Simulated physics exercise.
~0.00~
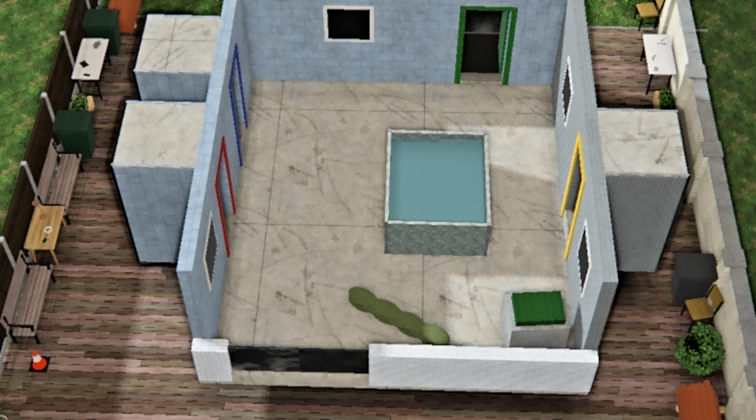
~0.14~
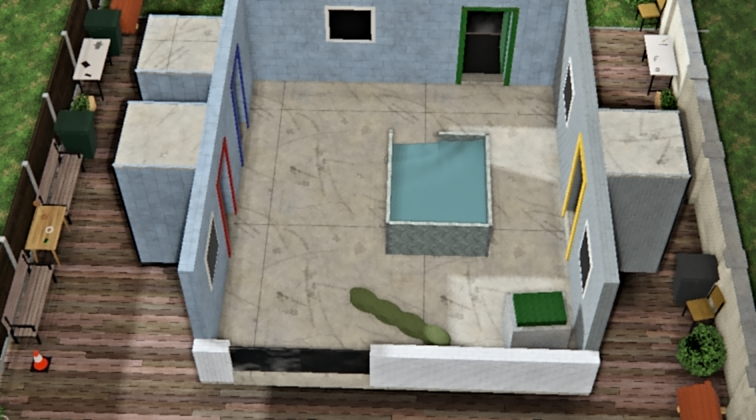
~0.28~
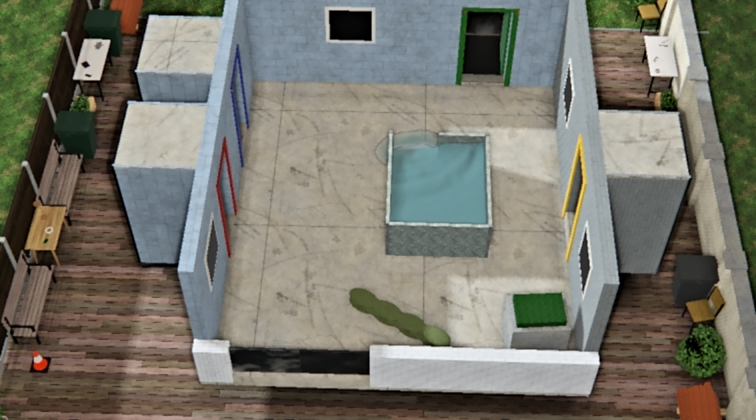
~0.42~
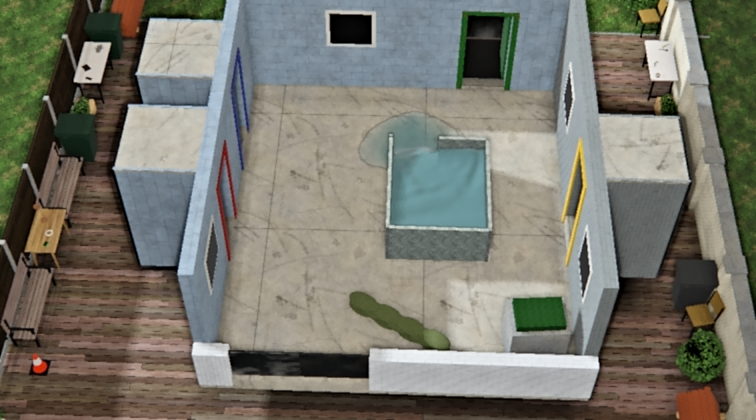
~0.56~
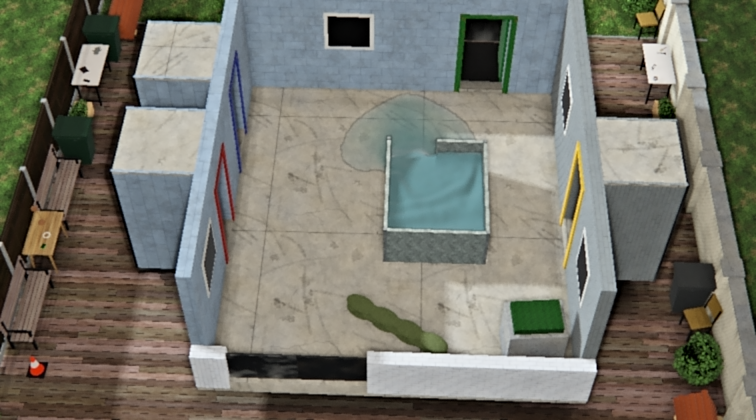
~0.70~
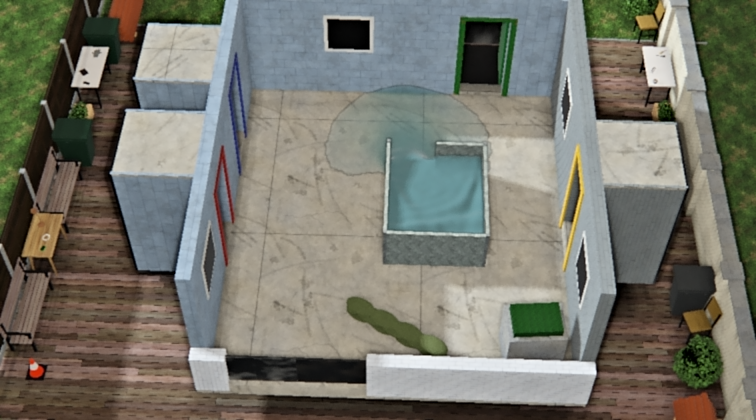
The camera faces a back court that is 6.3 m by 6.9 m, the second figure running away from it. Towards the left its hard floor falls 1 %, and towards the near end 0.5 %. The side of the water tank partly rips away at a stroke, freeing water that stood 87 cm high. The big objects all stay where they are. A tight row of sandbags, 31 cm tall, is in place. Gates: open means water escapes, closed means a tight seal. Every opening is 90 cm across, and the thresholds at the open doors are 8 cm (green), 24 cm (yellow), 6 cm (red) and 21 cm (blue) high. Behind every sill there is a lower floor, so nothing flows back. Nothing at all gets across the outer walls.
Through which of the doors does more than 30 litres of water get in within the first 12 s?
My prediction: The green door lets in more than the cap. The yellow door lets in less than the cap. The red door lets in less than the cap. The blue door lets in less than the cap.
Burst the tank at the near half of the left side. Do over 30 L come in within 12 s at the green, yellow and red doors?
At green the amount is beneath the mark, at yellow it is beneath the mark, and at red it is higher than the mark.
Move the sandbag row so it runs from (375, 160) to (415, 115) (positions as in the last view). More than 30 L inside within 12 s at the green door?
Well, at green the limit is broken.
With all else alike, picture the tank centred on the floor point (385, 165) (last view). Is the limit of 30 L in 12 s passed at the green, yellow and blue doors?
Green gets no more than that, yellow gets no more than that, blue gets no more than that.
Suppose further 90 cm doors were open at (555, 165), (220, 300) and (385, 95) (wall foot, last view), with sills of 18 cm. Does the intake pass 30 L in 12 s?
In that order: Below, not over, above.
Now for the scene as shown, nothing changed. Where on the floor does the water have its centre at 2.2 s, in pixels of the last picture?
It lies at roughly (410, 169) in pixels.
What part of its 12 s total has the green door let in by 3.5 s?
I'd say close to 75 percent.
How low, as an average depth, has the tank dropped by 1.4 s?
I'd put the average depth near 60 cm.
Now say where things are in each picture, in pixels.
The first frame shows the water tank at (438, 179) is whole and still, 87 cm deep.
In the second frame, the front is at (387, 162), 0.6 m from the gap on the water tank's far side; 0.2 m2 of floor is under water; 87 cm left at the back of the water tank.
In the third frame, the front is at (429, 134), 0.9 m from the gap on the water tank's far side; 0.9 m2 of floor is under water; 87 cm left at the back of the water tank.
In the fourth frame, the front is at (412, 114), 1.5 m from the gap on the water tank's far side; 2.2 m2 of floor is under water; 87 cm left at the back of the water tank.
In the fifth frame, the front is at (408, 96), 2.1 m from the gap on the water tank's far side; 4.0 m2 of floor is under water; 82 cm left at the back of the water tank.
In the sixth frame, the front is at (371, 93), 2.4 m from the gap on the water tank's far side; 5.8 m2 of floor is under water; 75 cm left at the back of the water tank.
After 1.4 s water covers 20 % of the floor and is deepest (45 cm) near (405, 100); green door 18 cm at the sill, 10 L in, yellow door not reached, red door not reached, blue door not reached.
After 2.2 s water covers 25 % of the floor and is deepest (48 cm) near (261, 91); green door 18 cm at the sill, 44 L in, yellow door not reached, red door not reached, blue door 9 cm at the sill, 0 L in.
After 3.5 s water covers 50 % of the floor and is deepest (32 cm) near (261, 91); green door 13 cm at the sill, 78 L in, yellow door 2 cm at the sill, 0 L in, red door 4 cm at the sill, 0 L in, blue door 17 cm at the sill, 0 L in.
After 7.0 s water covers 95 % of the floor and is deepest (18 cm) near (211, 371); green door 9 cm at the sill, 100 L in, yellow door 3 cm at the sill, 0 L in, red door 6 cm at the sill, 0 L in, blue door 12 cm at the sill, 0 L in.
After 12.0 s water covers 95 % of the floor and is deepest (16 cm) near (253, 287); green door 4 cm at the sill, 102 L in, yellow door 7 cm at the sill, 0 L in, red door 8 cm at the sill, 1 L in, blue door 8 cm at the sill, 0 L in.
